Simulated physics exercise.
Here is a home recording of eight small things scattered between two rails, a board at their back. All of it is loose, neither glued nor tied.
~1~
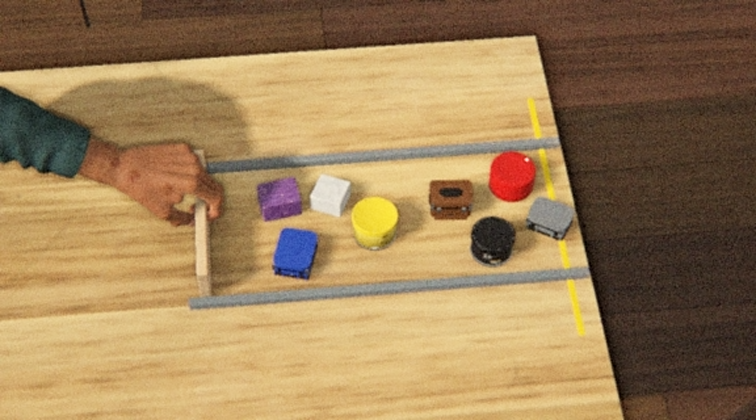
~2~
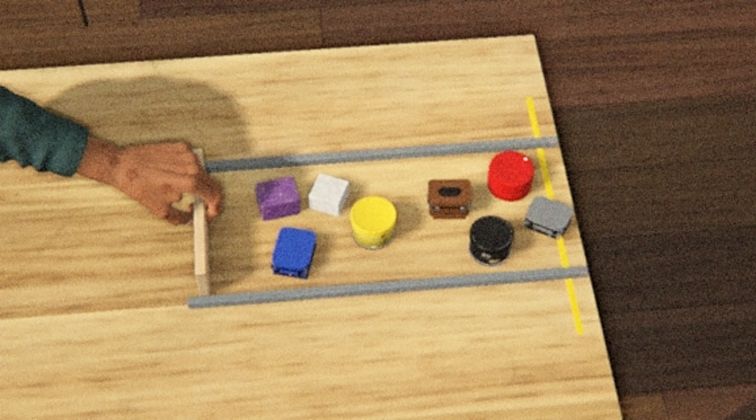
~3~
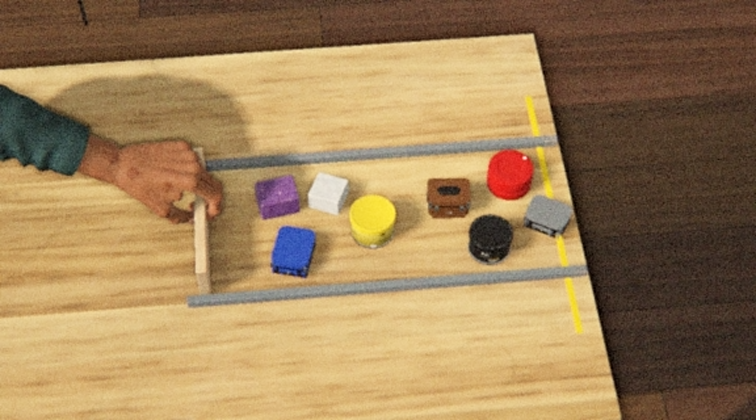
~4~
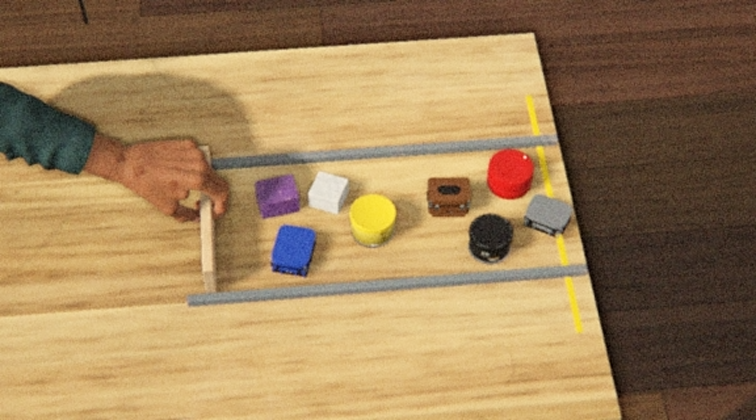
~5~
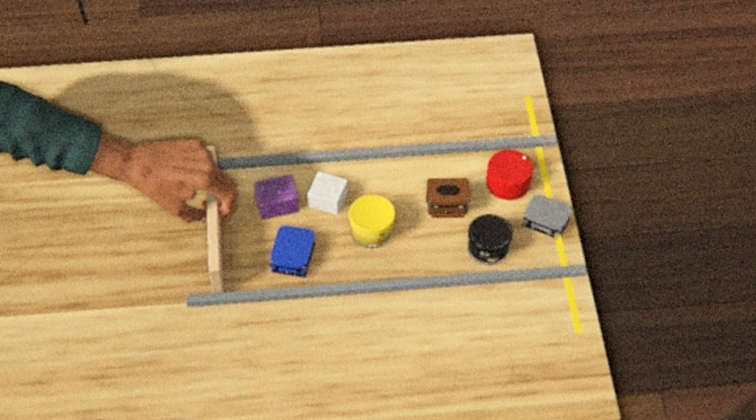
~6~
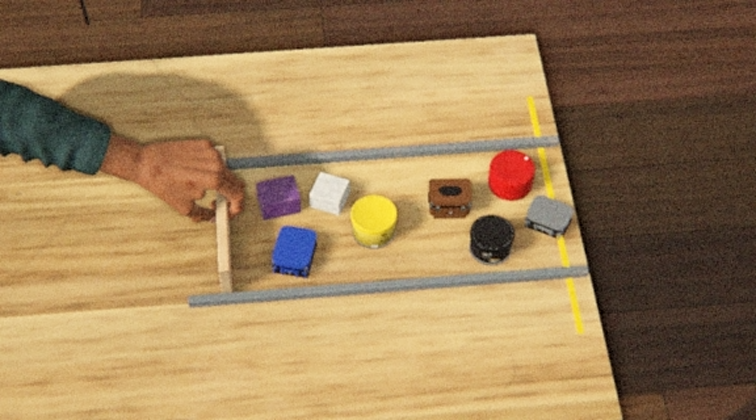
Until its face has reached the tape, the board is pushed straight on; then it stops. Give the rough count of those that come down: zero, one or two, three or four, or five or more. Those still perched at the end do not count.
Once the push stops, five or more will be gone from the table.
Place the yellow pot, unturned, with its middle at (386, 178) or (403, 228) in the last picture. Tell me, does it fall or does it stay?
Place by place, it goes off; goes off.
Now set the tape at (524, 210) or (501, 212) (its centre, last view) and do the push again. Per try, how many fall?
It would be 6 and 3.
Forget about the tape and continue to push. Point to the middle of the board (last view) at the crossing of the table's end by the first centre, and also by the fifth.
The first one at (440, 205), the next at (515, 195).
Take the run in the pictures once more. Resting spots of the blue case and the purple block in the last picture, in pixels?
They come to rest around (578, 229) and (569, 178).
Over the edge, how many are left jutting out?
It comes to 2.
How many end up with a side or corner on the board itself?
So the total is 2.
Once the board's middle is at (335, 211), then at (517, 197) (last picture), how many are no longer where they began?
By then 4, and 8.
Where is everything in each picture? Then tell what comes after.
In the first frame, grey case (550, 219); red lid (512, 177); black pot (492, 242); board (203, 223); tape (554, 209).
In the second frame, red lid (511, 176); brown case (449, 199).
In the third frame, black pot (490, 240); yellow pot (373, 222).
In the fourth frame, grey case (548, 216); white block (329, 193).
In the fifth frame, red lid (509, 175); blue case (293, 252).
In the sixth frame, grey case (549, 217); red lid (511, 176); black pot (491, 240); board (223, 219); tape (554, 208).
Soon after, none off yet; grey case at rest near (549, 217); red lid at rest near (511, 176); black pot at rest near (491, 240).
After that, none off yet; grey case at rest near (549, 217); red lid displaced about its own width near (539, 173); black pot moving near (502, 244).
And then, one off so far; grey case tilting well over near (596, 235); red lid off the edge near (574, 408); black pot displaced about its own width near (559, 246).
In the end, the number that fall off is five or more; gone, white block, yellow pot, brown case, black pot, red lid and grey case.
